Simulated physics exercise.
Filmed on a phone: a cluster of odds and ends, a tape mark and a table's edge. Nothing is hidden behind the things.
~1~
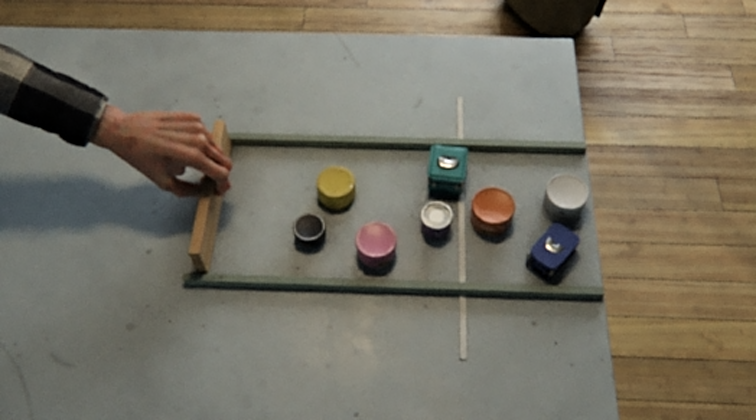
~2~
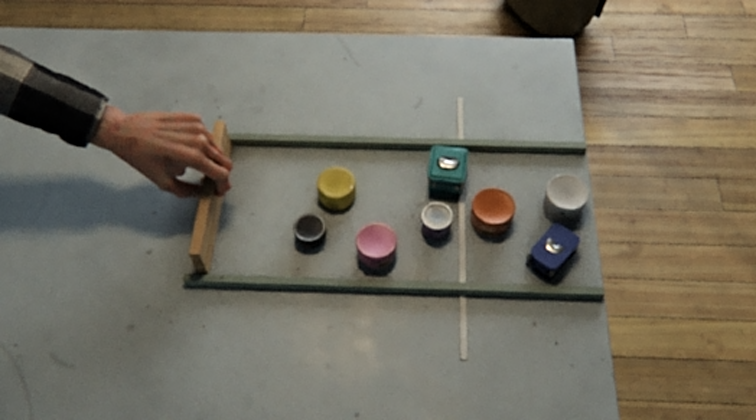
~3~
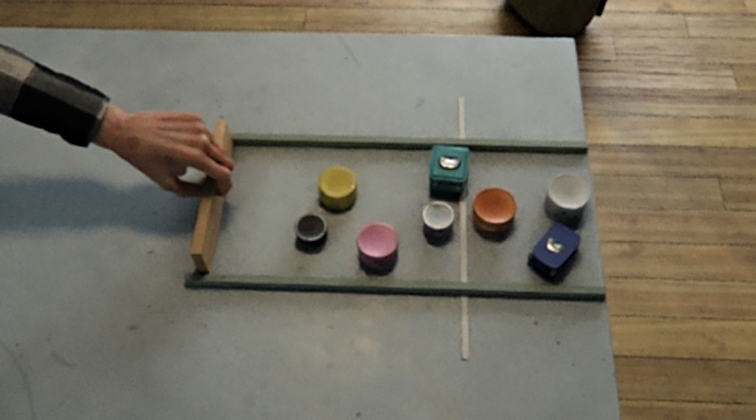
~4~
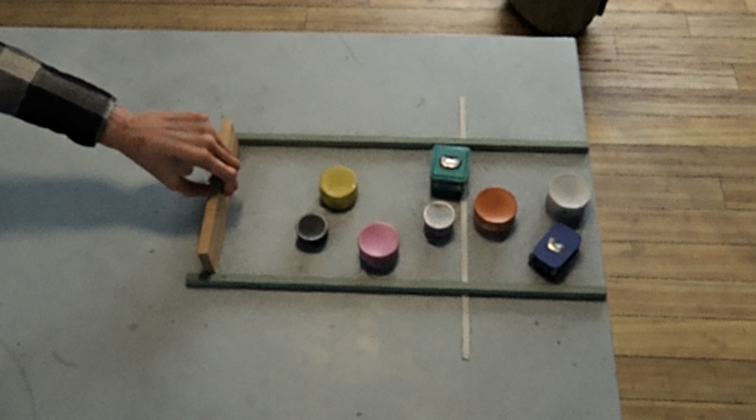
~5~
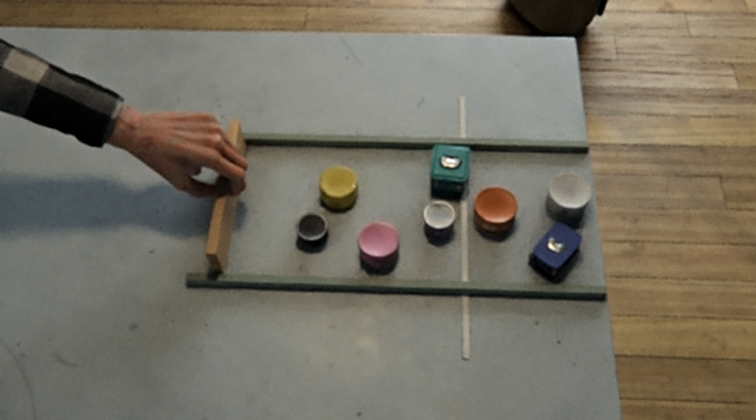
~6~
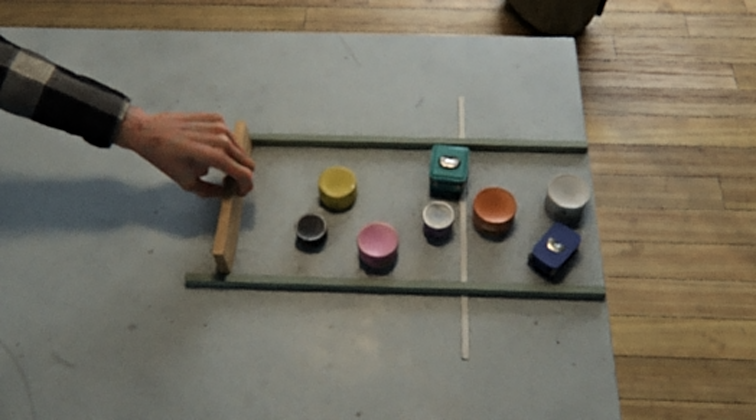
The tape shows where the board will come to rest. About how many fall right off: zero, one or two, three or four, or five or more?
As it turns out, the number that fall off is zero.
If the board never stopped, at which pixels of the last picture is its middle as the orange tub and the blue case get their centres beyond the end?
At (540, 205) for the orange tub; at (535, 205) for the blue case.
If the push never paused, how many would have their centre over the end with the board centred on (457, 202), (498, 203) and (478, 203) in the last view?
In that order 0, 1 and 0.
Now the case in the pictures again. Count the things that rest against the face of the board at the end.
In contact: 4.
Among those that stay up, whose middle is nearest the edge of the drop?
The white pot ends nearest.
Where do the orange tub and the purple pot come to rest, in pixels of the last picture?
The orange tub stops around (534, 200); the purple pot around (507, 218).
Soon after, none off yet; white pot at rest near (566, 199); blue case at rest near (554, 251); orange tub at rest near (494, 212).
After that, none off yet; white pot at rest near (566, 199); blue case at rest near (554, 251); orange tub moving near (501, 210).
In the end, the number that fall off is zero.
